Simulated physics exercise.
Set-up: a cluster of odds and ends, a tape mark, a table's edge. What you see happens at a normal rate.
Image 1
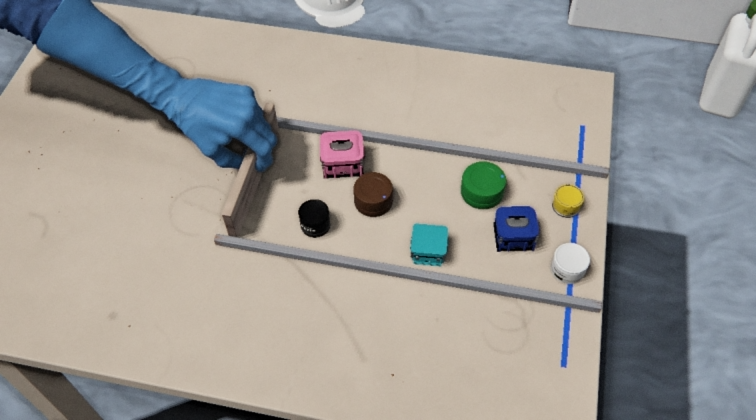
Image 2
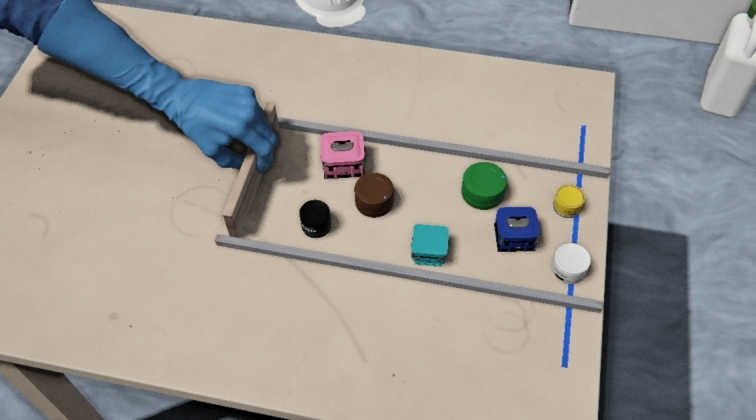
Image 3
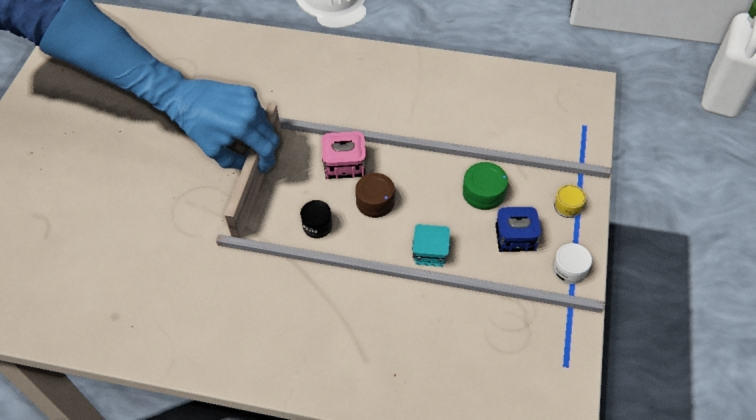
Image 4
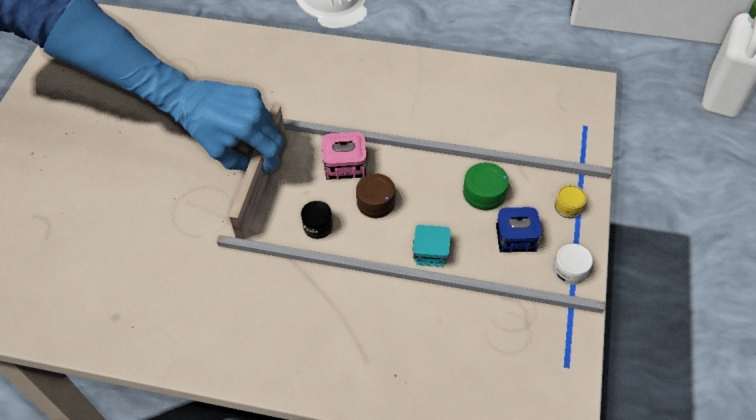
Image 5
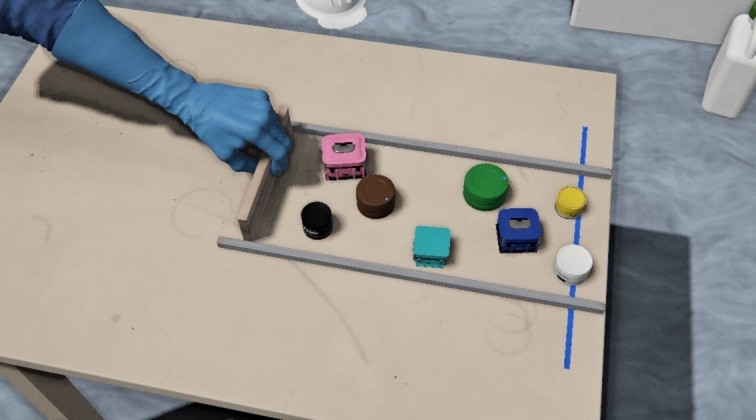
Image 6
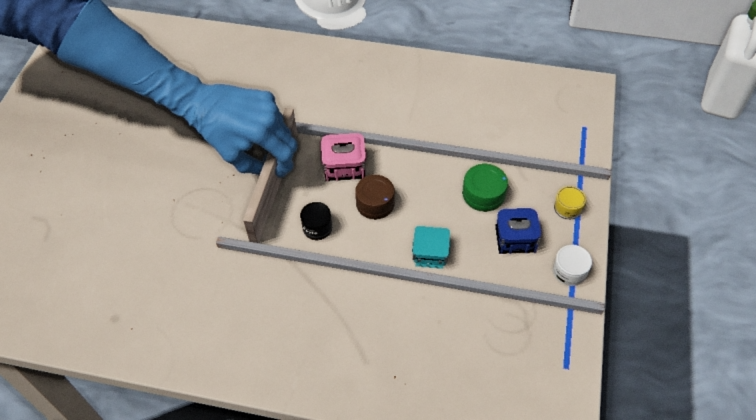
Blue-gloved hand sliding a wooden board slightly right between two rails, while the colourful tubs and cases ahead stay still.
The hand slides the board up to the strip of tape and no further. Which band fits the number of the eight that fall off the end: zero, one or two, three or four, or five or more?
Off the edge will go five or more.
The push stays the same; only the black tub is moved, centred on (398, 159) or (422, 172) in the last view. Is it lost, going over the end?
Taking the two spots in turn, it gets knocked off and then gets knocked off.
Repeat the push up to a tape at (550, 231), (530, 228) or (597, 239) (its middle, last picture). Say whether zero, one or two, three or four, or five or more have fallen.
Either three or four; one to two; five or over.
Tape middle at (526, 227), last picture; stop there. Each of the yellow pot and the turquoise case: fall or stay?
As for the yellow pot, it drops; as for the turquoise case, it holds.
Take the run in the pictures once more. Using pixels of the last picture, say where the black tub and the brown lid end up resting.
I'd put one at around (592, 263) and the other at around (598, 234).
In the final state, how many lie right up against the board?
I count 3 of them.
Soon after, none off yet; white tub at rest near (572, 266); yellow pot at rest near (570, 203); blue case at rest near (517, 231).
Then, none off yet; white tub at rest near (572, 266); yellow pot moving near (579, 204); blue case moved a little near (532, 232).
By the end, the number that fall off is five or more; fallen, turquoise case, green lid, blue case, yellow pot and white tub.
